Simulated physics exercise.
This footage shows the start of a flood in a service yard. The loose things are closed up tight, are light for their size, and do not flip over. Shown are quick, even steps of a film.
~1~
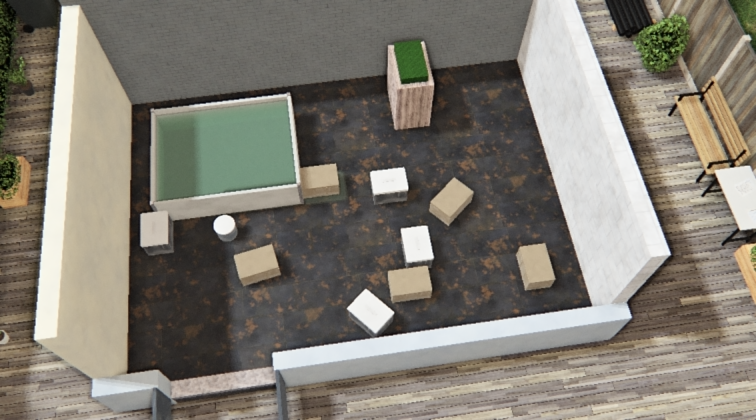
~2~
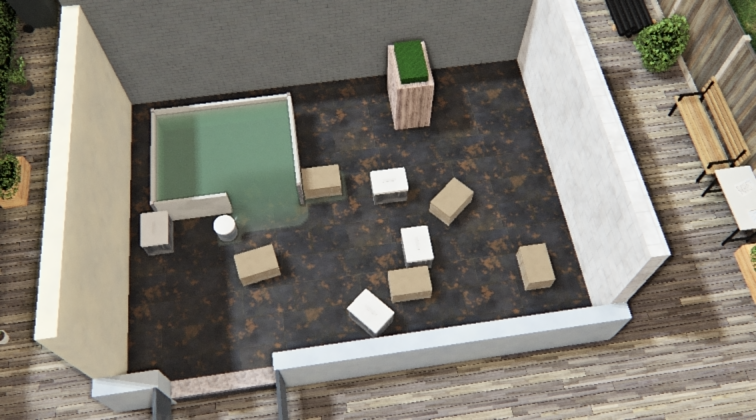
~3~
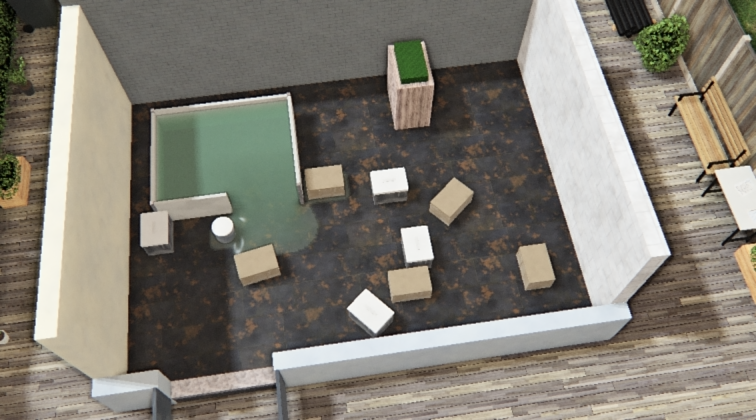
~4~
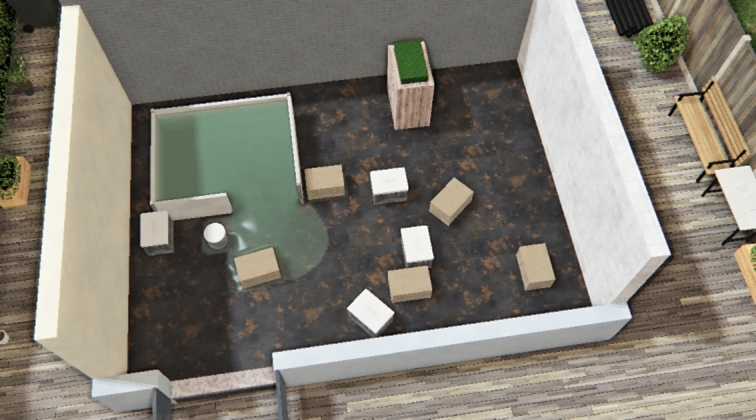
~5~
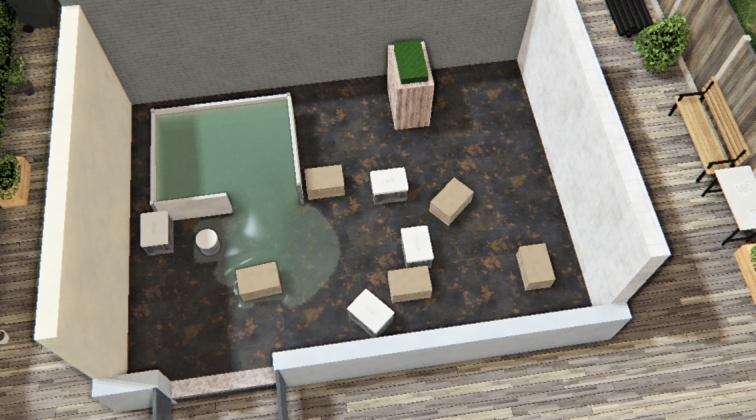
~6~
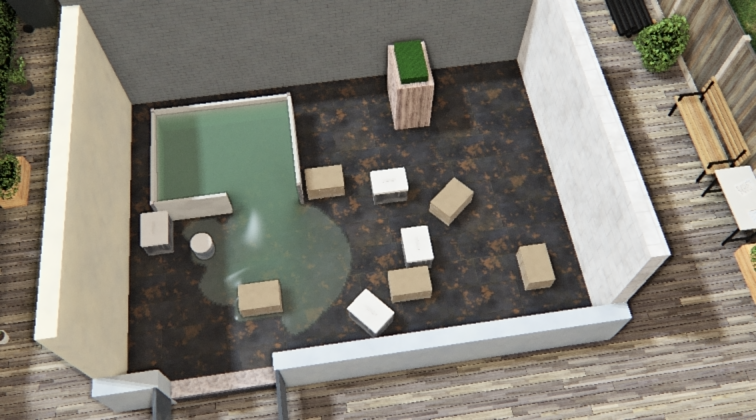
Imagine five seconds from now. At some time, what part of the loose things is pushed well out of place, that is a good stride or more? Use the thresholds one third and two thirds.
I'd put it between one third and two thirds.
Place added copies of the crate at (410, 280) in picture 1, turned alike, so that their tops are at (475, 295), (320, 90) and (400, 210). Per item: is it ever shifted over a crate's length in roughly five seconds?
One by one: Knocked well away; hardly budges; hardly budges.
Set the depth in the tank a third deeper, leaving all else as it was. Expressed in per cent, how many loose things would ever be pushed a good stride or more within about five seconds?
Share displaced: Approx. 50 percent.
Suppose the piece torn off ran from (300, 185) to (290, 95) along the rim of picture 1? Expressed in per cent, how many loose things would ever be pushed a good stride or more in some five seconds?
Near 50 in a hundred.
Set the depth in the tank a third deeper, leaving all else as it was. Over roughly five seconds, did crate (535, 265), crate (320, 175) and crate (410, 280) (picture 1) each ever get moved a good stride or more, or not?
Result by item: Covered it; didn't cover it; covered it.
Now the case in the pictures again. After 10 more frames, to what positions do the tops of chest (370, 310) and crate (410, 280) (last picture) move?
I'd say about (424, 317) for the first and about (440, 286) for the second.
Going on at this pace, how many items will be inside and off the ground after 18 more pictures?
It works out to 0.
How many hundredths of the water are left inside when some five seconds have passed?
By my count, 78 per cent.
A moment on, 1 of 10 are well off their spots; 0 afloat.
Next, 2 of 10 are well off their spots; 1 afloat.
Later, 3 of 10 are well off their spots; 0 afloat.
In the end, 4 of 10 are well off their spots, and 4 have been at some point; 2 afloat.
